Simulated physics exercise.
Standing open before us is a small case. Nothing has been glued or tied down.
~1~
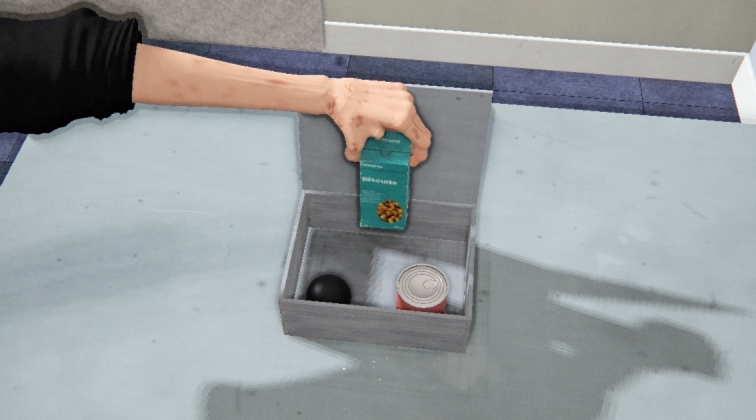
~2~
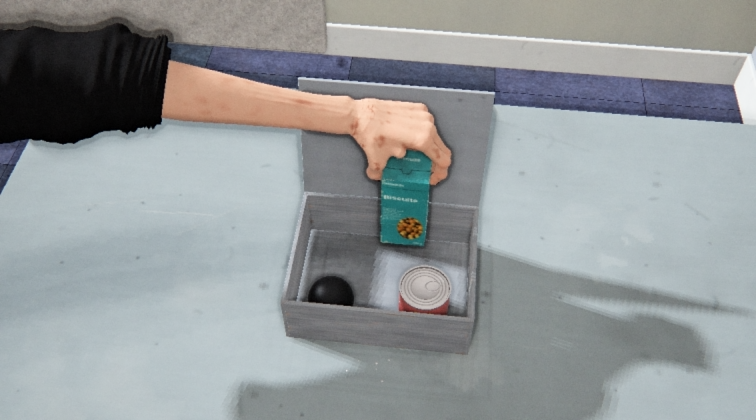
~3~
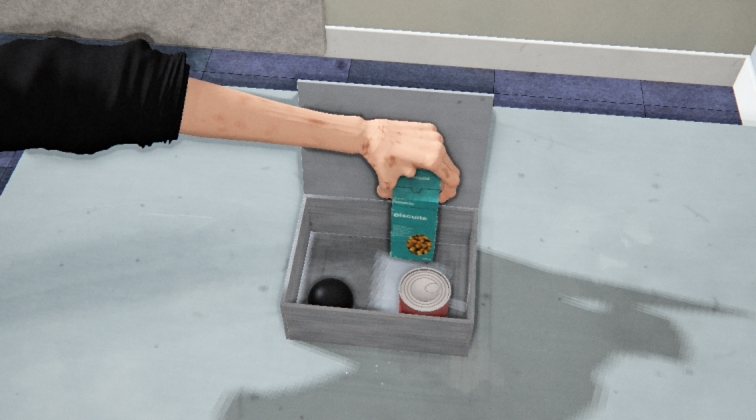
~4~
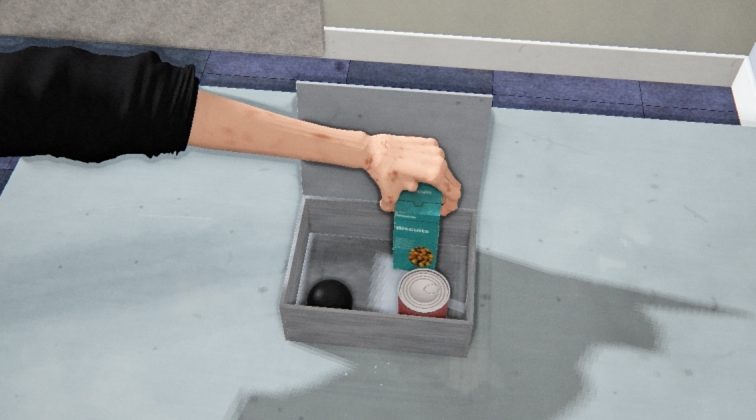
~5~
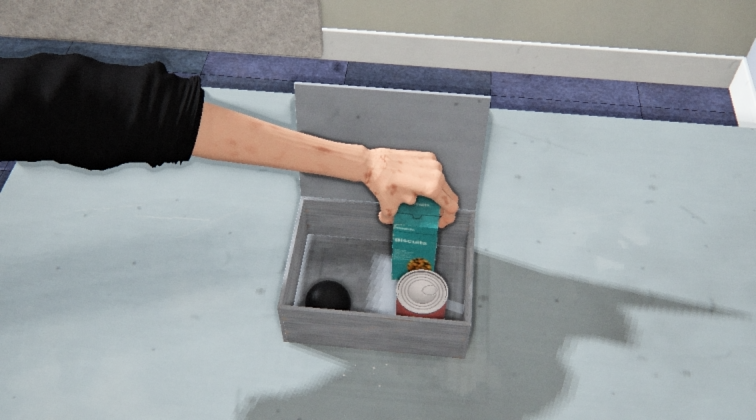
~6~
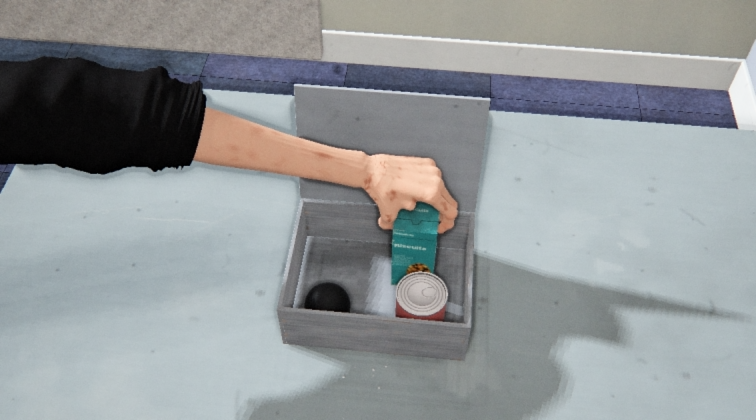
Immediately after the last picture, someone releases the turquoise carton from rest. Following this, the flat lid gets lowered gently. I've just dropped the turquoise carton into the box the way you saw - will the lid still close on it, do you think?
The lid is going to stay parted from the rim.
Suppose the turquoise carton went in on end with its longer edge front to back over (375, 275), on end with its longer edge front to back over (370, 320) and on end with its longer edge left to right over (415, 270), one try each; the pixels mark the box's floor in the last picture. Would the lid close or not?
Lid: First open, second open, third open.
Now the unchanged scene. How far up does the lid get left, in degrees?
Near 45° up from the rim.
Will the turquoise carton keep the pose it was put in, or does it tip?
Result: It leans over.
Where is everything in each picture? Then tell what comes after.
In the first frame, on its way; turquoise carton (386, 181); red tin (422, 299).
In the second frame, on its way; turquoise carton (406, 198); red tin (424, 301).
In the third frame, on its way; turquoise carton (415, 215); red tin (424, 303).
In the fourth frame, on its way; turquoise carton (417, 228); red tin (423, 304).
In the fifth frame, on its way; turquoise carton (415, 239); red tin (421, 305).
In the sixth frame, in place under the hand; turquoise carton (415, 245); red tin (421, 307).
Then, 1.00 s later than the last frame, lid starting down.
Then, 1.30 s later than the last frame, lid 76° above the rim.
Then, 1.50 s later than the last frame, lid 64° above the rim.
Then, 1.80 s later than the last frame, lid 48° above the rim; turquoise carton tilted by 13° near (414, 252).
When it is over, lid 46° above the rim; left askew, turquoise carton; the other 2 as before. End places, in pixels of the last picture, turquoise carton near (413, 253).
